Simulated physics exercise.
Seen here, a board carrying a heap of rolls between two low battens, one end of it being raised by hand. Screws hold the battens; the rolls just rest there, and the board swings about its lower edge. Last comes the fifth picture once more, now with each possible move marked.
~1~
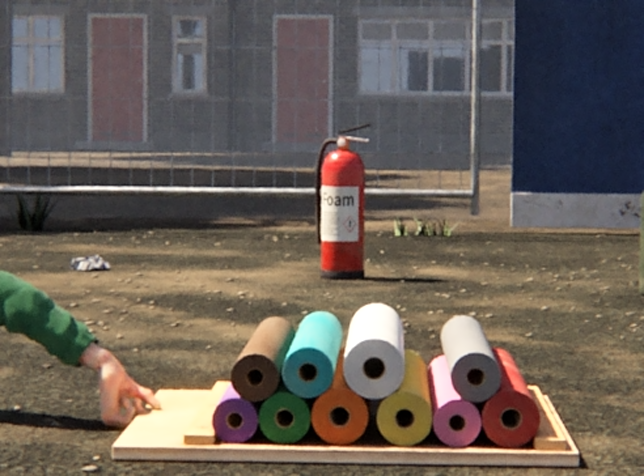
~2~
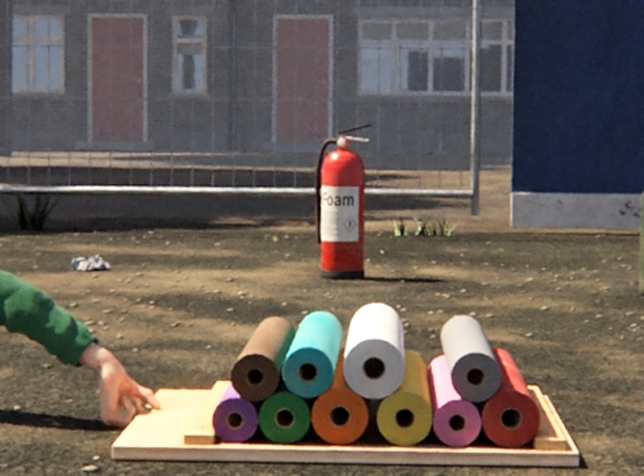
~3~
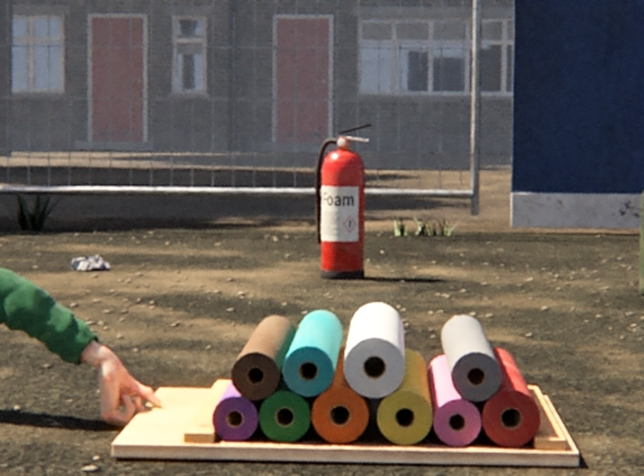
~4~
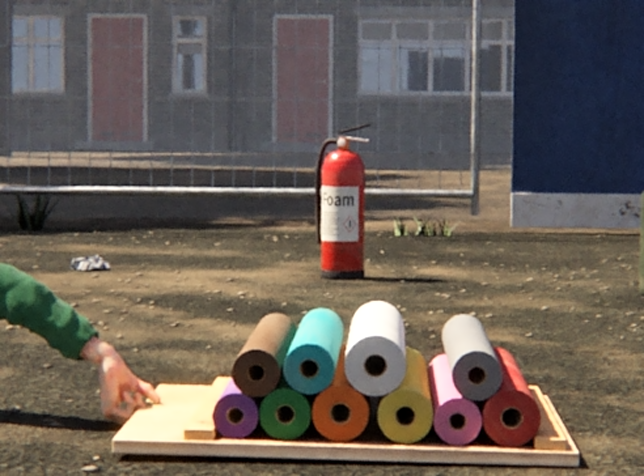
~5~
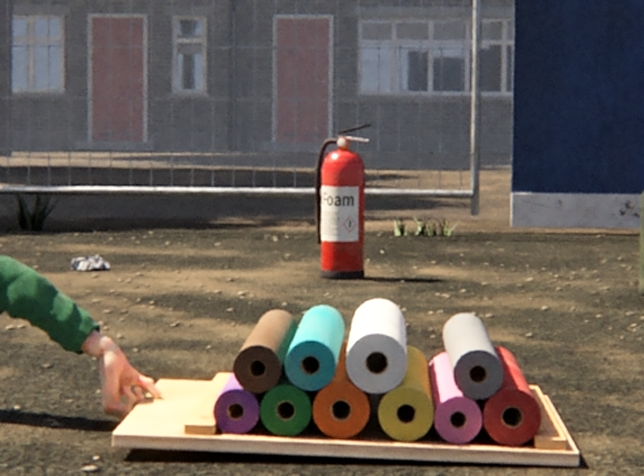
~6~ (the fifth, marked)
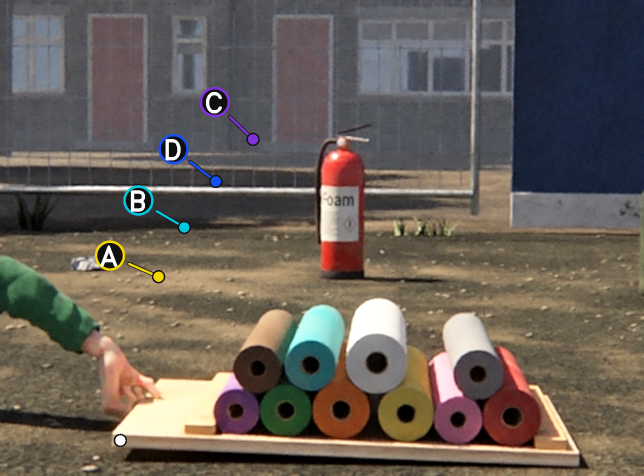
A hand slowly raises the left end of a board stacked with colourful rolls very slightly.
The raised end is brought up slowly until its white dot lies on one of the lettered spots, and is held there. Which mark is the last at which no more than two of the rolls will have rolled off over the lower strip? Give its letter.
Lift it to A and no more.
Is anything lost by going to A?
No.
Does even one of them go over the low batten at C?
Yes.
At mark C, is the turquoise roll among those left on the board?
No.
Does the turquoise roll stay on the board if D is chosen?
No, with D.
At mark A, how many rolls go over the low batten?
At A the number is none.
On the marked copy, A at (158, 277); B at (184, 227); C at (253, 139); D at (216, 181); the white dot at (120, 441).
Taking A. A third of the way, board at 15°.
Two thirds of the way, board at 23°.
When it is over, board at 23°, none over the low batten.
As for the rest, B ten over the low batten; C ten over the low batten; D ten over the low batten.
